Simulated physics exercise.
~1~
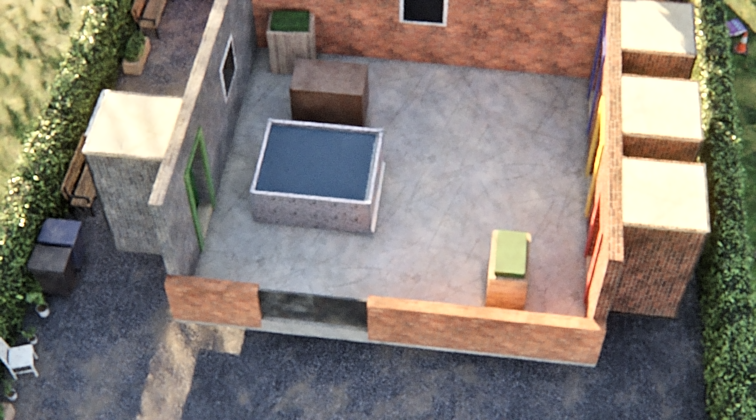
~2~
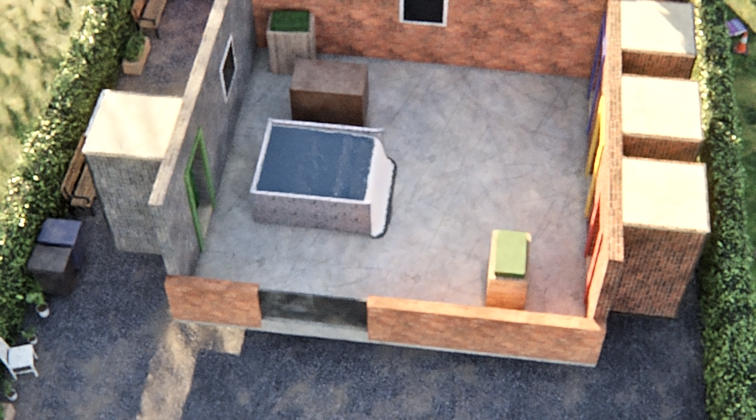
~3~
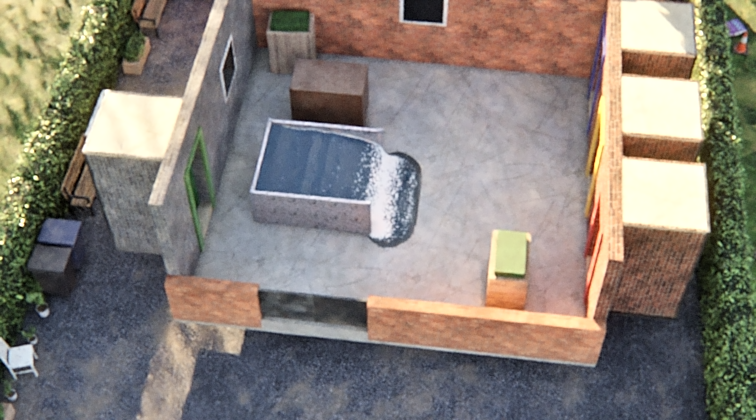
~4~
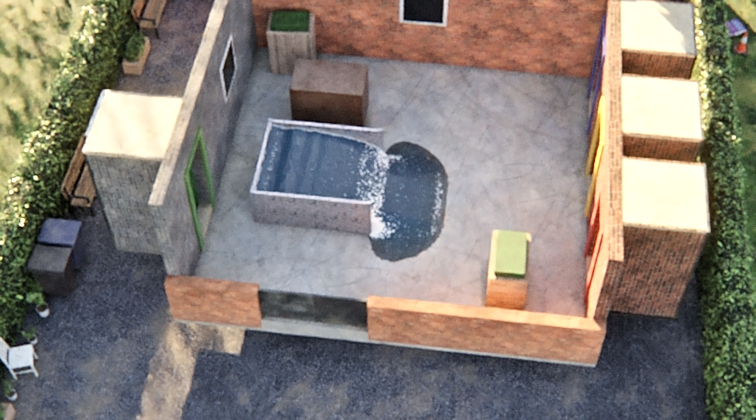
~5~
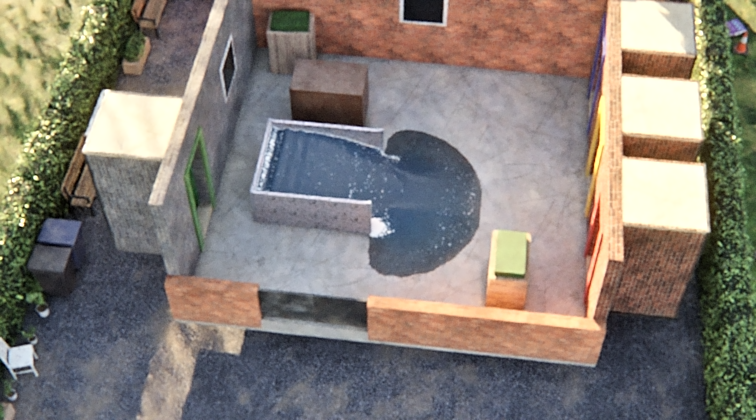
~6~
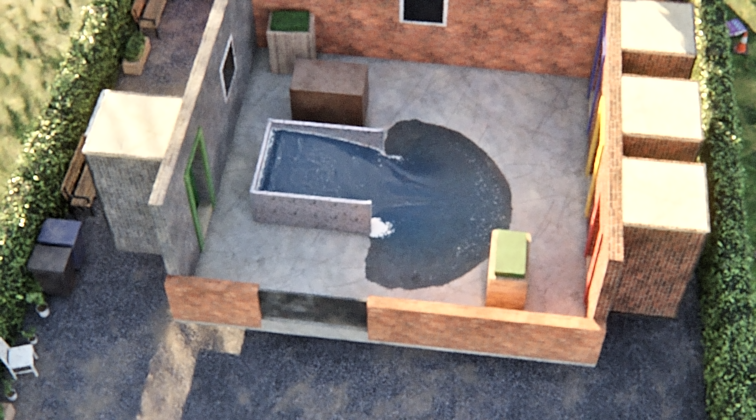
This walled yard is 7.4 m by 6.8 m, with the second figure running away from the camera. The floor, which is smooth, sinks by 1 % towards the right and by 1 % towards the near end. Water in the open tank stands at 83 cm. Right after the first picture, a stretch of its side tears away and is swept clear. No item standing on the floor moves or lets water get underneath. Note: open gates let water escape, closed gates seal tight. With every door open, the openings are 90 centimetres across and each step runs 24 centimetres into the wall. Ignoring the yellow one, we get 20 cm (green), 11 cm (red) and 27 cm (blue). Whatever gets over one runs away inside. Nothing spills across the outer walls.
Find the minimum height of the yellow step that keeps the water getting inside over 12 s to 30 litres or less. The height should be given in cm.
Roughly 28 cm.
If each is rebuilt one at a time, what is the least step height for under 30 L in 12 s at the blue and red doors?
Close to 13.5 cm (blue) and close to 27 cm (red).
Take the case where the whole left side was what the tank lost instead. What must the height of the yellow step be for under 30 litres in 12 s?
Some 9.5 cm.
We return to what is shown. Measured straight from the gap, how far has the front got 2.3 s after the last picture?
Roughly 5.6 metres.
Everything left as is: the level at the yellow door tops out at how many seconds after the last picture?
I'd guess close to 1.8 seconds.
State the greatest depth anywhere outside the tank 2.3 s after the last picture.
Up to some 35 centimetres, I'd say.
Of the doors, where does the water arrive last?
Door: Green.
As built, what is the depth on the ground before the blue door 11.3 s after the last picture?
About 6.0 cm.
Then, 0.7 s after the last picture water covers 40 % of the floor, deepest (34 cm) near (376, 219); 4 cm at the yellow door, 21 litres in over its 9 cm step.
Then, 2.3 s after the last picture water covers 55 % of the floor, deepest (35 cm) near (589, 82); 27 cm at the yellow door, 258 litres in over its 9 cm step.
Then, 11.3 s after the last picture water covers 100 % of the floor, deepest (12 cm) near (585, 345); 8 cm at the yellow door, 400 litres in over its 9 cm step.
At the yellow door as built, the water peaked near 32 cm, 1.7 s after the last picture.
Run again over the same 12 s with other heights there, 61 litres in over 24.5 cm, 6 litres over 33 cm. The limit of 30 litres is kept from about 28 cm up.
